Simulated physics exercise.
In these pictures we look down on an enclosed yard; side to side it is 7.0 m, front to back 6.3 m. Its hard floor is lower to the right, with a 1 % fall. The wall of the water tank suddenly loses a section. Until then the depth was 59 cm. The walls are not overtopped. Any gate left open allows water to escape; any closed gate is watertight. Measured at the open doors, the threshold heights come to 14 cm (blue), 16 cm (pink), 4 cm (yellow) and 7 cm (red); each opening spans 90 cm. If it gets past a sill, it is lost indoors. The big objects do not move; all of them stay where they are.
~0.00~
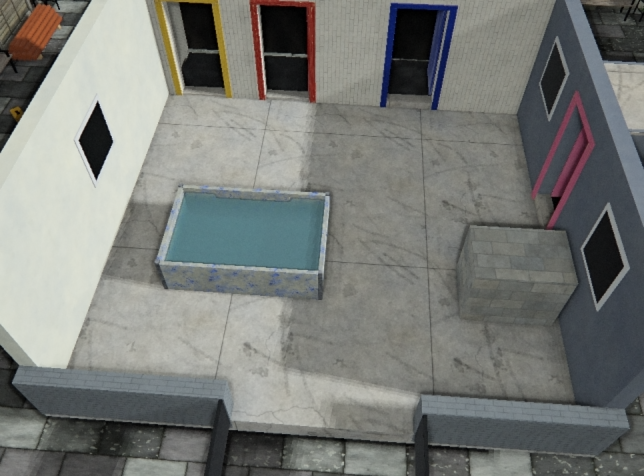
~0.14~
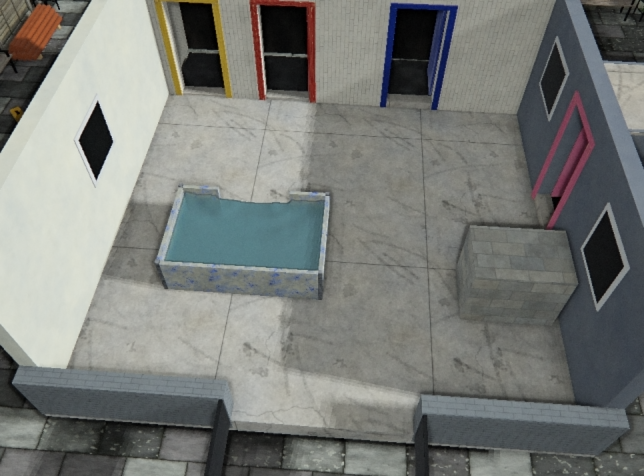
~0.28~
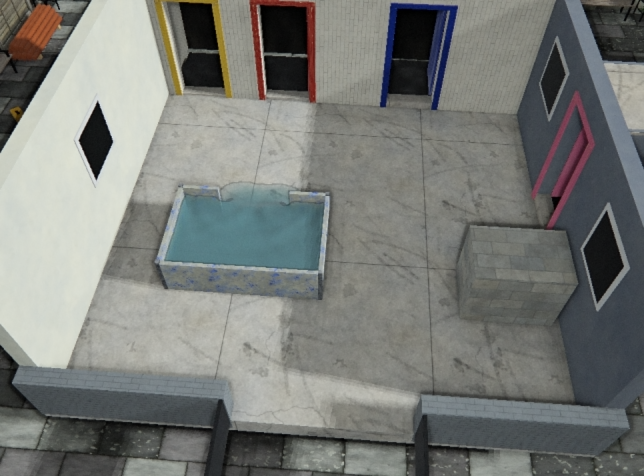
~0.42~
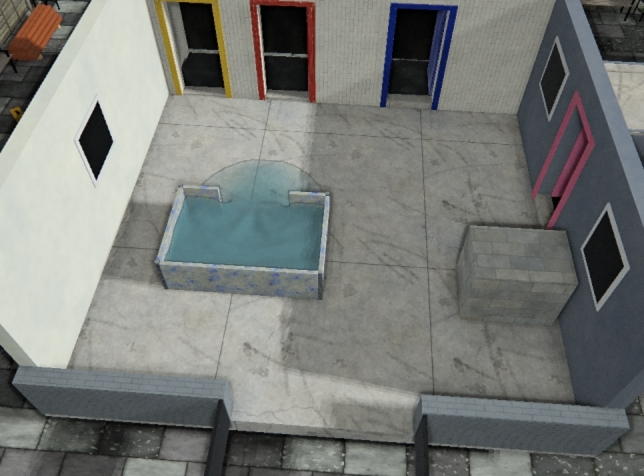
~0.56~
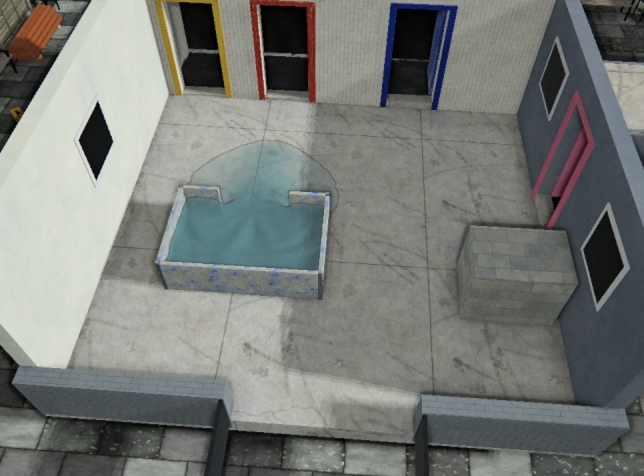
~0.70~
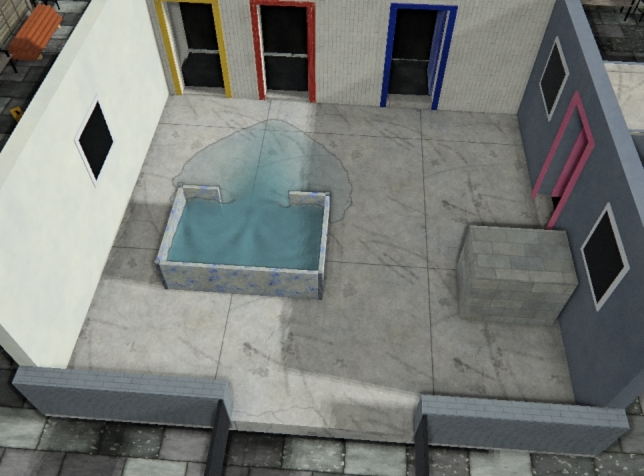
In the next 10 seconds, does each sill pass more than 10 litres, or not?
In order: The blue door stops short of the limit, the pink door stops short of the limit, the yellow door overruns the limit, the red door overruns the limit.
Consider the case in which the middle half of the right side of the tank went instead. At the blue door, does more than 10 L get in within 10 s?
Then the blue door ends up within bounds.
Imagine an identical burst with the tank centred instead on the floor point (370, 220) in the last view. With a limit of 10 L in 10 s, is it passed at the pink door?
Lab note: Pink door, limit held.
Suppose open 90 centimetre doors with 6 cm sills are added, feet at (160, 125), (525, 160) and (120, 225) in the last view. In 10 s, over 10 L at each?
Check each in turn: The first succeeds, the second succeeds, the third fails.
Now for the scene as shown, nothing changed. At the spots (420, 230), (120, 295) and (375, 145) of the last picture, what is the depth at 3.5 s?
Around 0 cm, 0 cm and 2 cm, in the order given.
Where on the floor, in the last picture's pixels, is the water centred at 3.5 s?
I'd put it close to (284, 177).
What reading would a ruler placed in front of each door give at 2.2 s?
Depths in centimetres - blue: 12, pink: 0, yellow: 15, red: 20.
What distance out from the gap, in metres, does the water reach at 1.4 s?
It's close to 3.4 metres.
After 1.4 s water covers 25 % of the floor and is deepest (29 cm) near (255, 209); blue door not reached, pink door not reached, yellow door not reached, red door 12 cm at the sill, 32 L in.
After 2.2 s water covers 30 % of the floor and is deepest (32 cm) near (178, 95); blue door 12 cm at the sill, 0 L in, pink door not reached, yellow door 15 cm at the sill, 34 L in, red door 20 cm at the sill, 113 L in.
After 3.5 s water covers 35 % of the floor and is deepest (18 cm) near (510, 115); blue door 8 cm at the sill, 0 L in, pink door not reached, yellow door 13 cm at the sill, 103 L in, red door 15 cm at the sill, 189 L in.
After 6.0 s water covers 50 % of the floor and is deepest (14 cm) near (511, 121); blue door 6 cm at the sill, 0 L in, pink door 5 cm at the sill, 0 L in, yellow door 9 cm at the sill, 158 L in, red door 9 cm at the sill, 239 L in.
After 10.0 s water covers 75 % of the floor and is deepest (12 cm) near (528, 270); blue door 4 cm at the sill, 0 L in, pink door 8 cm at the sill, 0 L in, yellow door 5 cm at the sill, 181 L in, red door 6 cm at the sill, 246 L in.
